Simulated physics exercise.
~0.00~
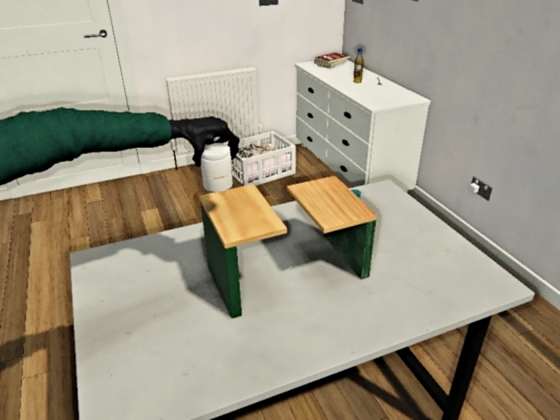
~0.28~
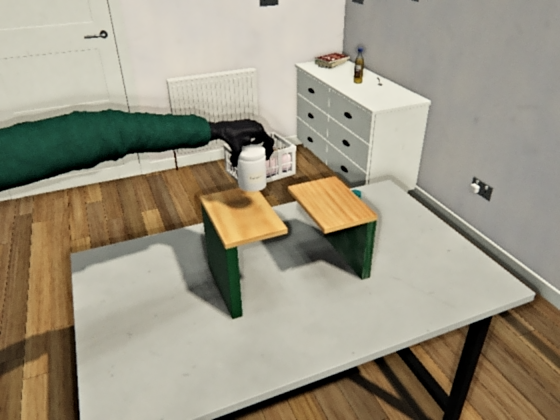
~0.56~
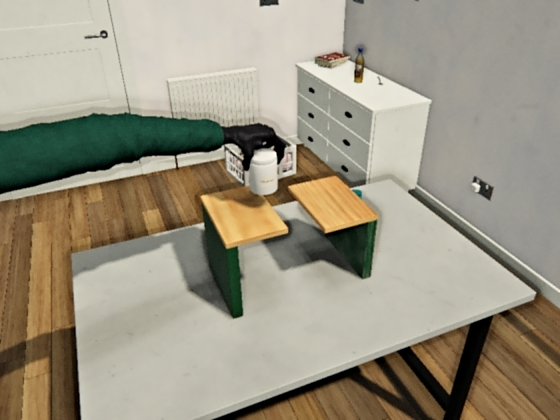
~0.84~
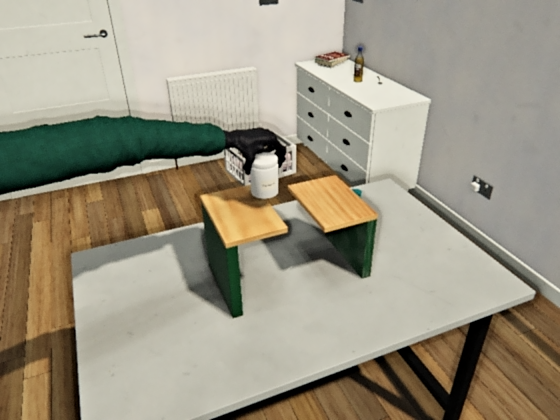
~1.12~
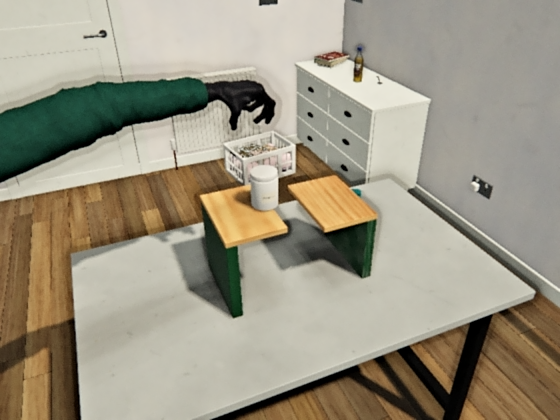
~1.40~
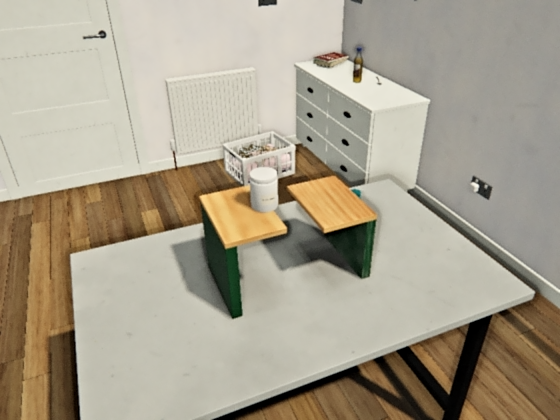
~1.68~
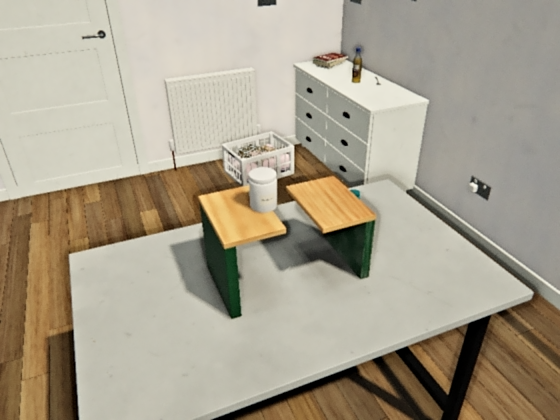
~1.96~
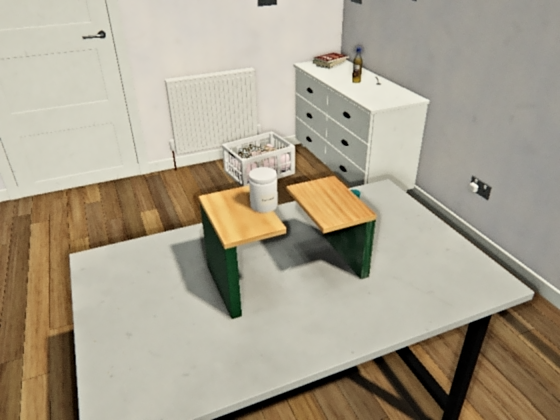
A white jar, carried right and released by a gloved hand, lodges between two supports.
